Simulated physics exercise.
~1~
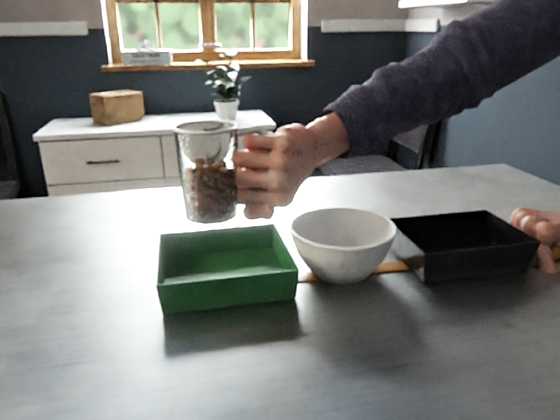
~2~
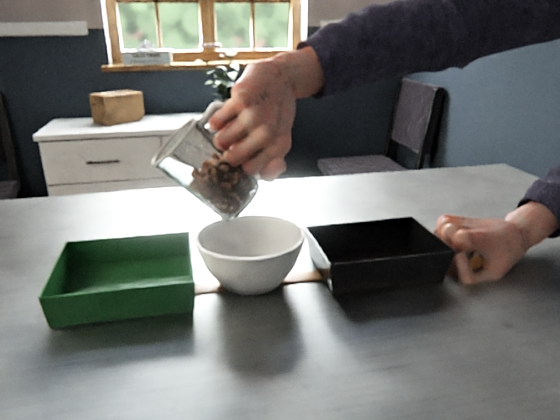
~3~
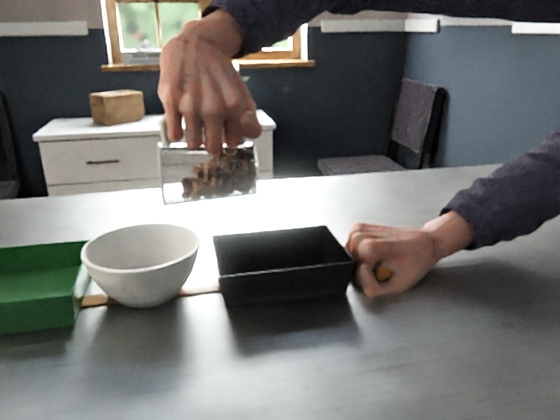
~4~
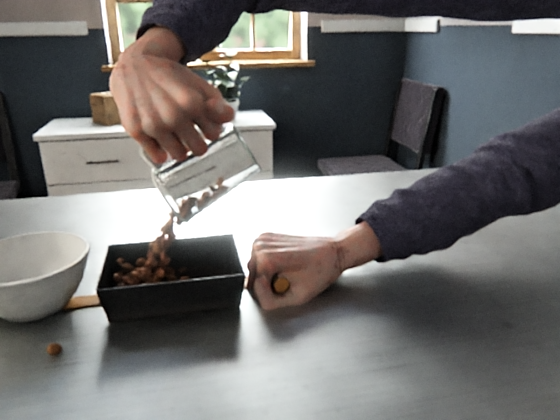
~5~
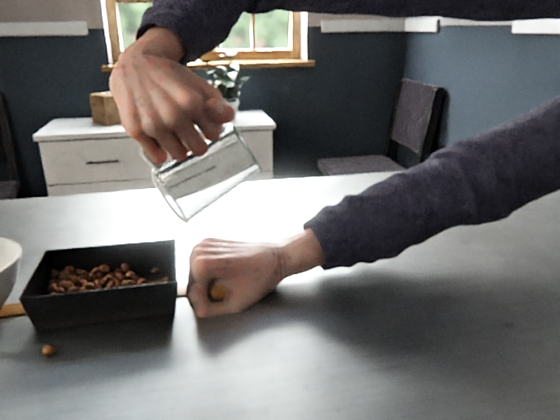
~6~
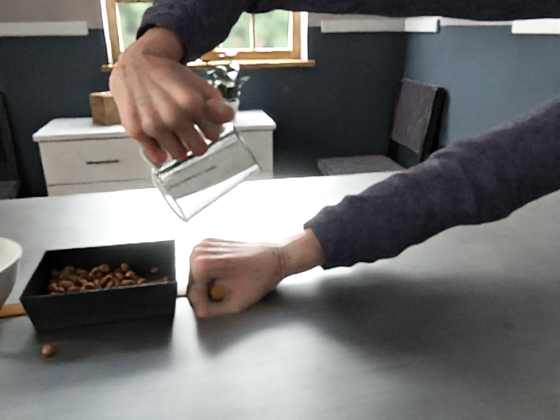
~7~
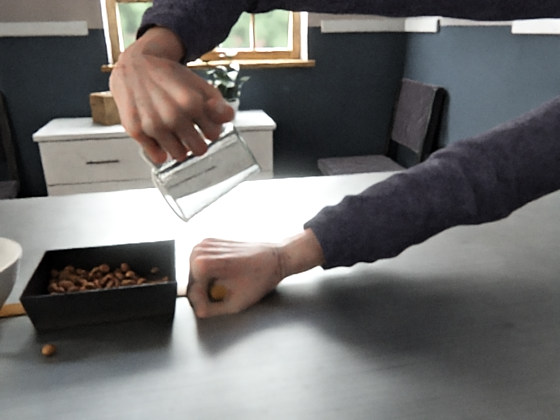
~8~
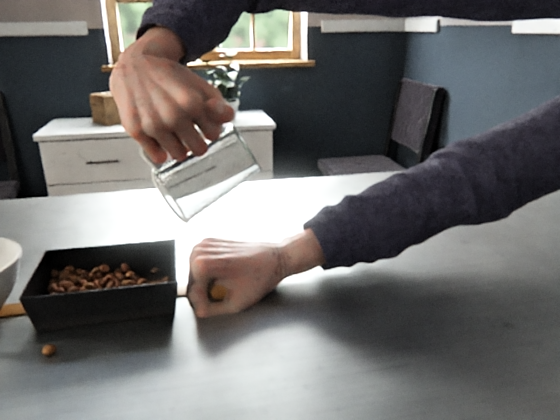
On a grey table, containers slide left as a hand tips kibble mostly into the black tin.
